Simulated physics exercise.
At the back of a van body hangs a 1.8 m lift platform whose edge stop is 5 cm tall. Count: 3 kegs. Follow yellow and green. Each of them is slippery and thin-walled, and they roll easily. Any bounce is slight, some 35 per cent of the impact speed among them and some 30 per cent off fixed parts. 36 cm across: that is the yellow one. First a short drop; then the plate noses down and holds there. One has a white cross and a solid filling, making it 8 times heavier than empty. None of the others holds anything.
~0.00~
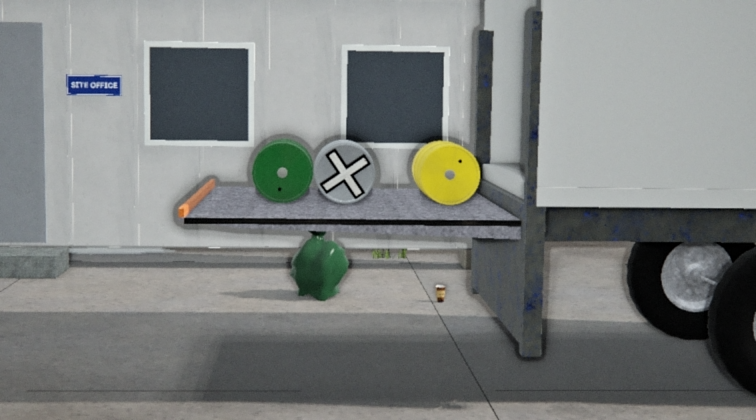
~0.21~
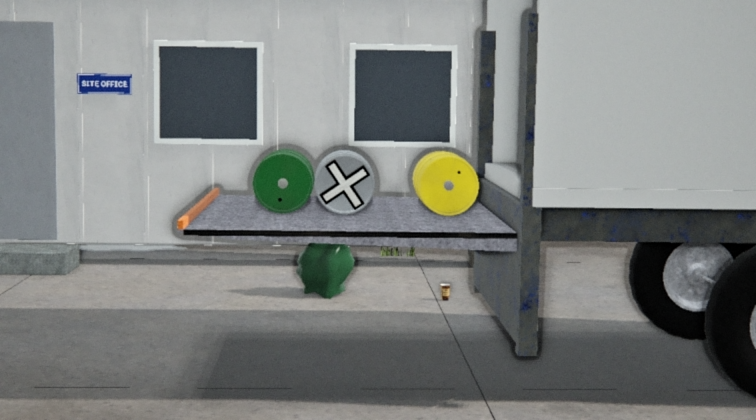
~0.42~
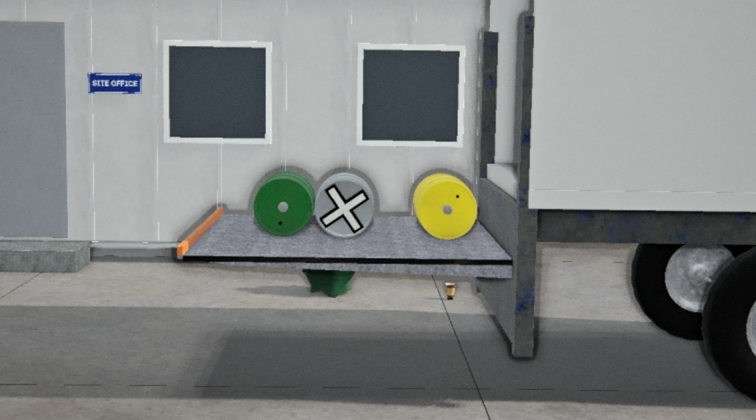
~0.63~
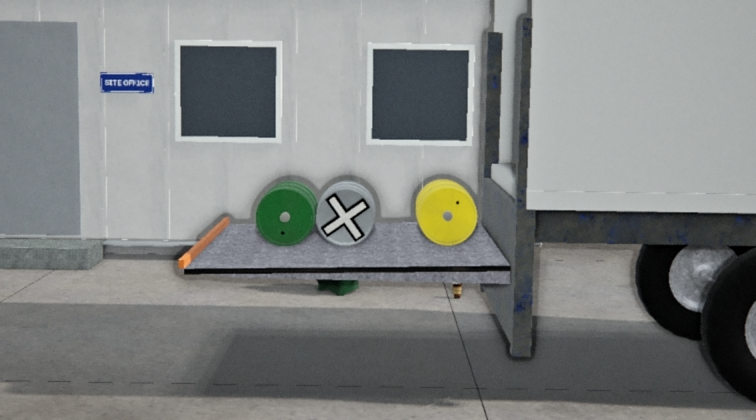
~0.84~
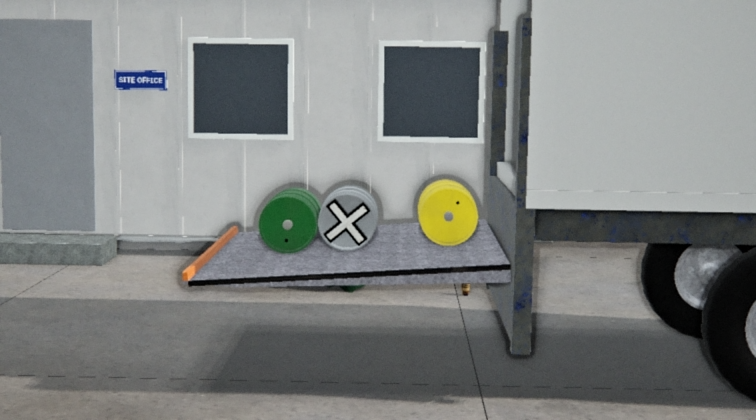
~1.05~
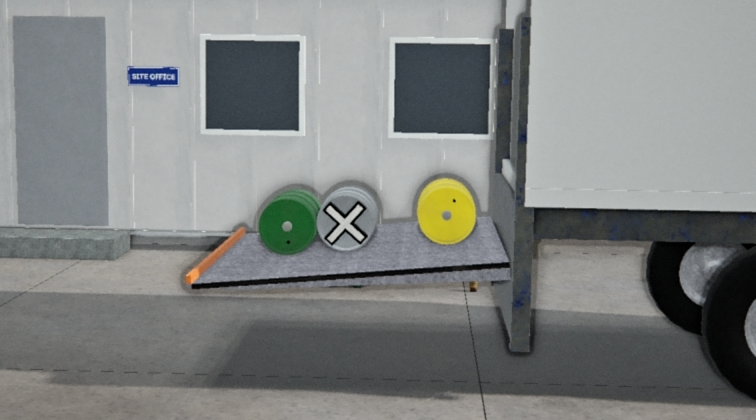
Outside a building marked as a site office, a platform at the back of a truck carrying green, white-crossed grey and yellow round objects lowers a short way, then tilts slightly down to the left, while the objects barely shift on it.
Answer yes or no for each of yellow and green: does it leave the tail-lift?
Yellow - no, green - yes.
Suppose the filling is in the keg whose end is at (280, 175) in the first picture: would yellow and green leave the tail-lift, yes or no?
Yellow: Negative; green: Negative, in that case.
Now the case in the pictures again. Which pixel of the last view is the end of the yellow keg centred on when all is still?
My best guess is somewhere around (290, 228).
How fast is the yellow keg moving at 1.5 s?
Its speed is roughly 0.3 m/s.
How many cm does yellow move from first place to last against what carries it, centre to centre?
Yellow: Roughly 100.
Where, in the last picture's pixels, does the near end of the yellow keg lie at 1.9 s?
(401, 220), roughly.
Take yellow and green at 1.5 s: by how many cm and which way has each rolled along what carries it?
Yellow 15 left, green 15 left.
After 1.5 s, yellow is on the plate, 130 cm from the stop, rolling left; green is on the plate, 35 cm from the stop, rolling left; 0 over the stop so far.
After 1.9 s, yellow is on the plate, 115 cm from the stop, rolling left; green is on the plate, 15 cm from the stop, rolling left; 0 over the stop so far.
After 2.4 s, yellow is on the plate, 85 cm from the stop, rolling left; green is over the stop and falling; 1 over the stop so far.
At rest (4.9 s), yellow is on the plate, 50 cm from the stop; green is off the lift, on the ground; 1 over the stop so far.
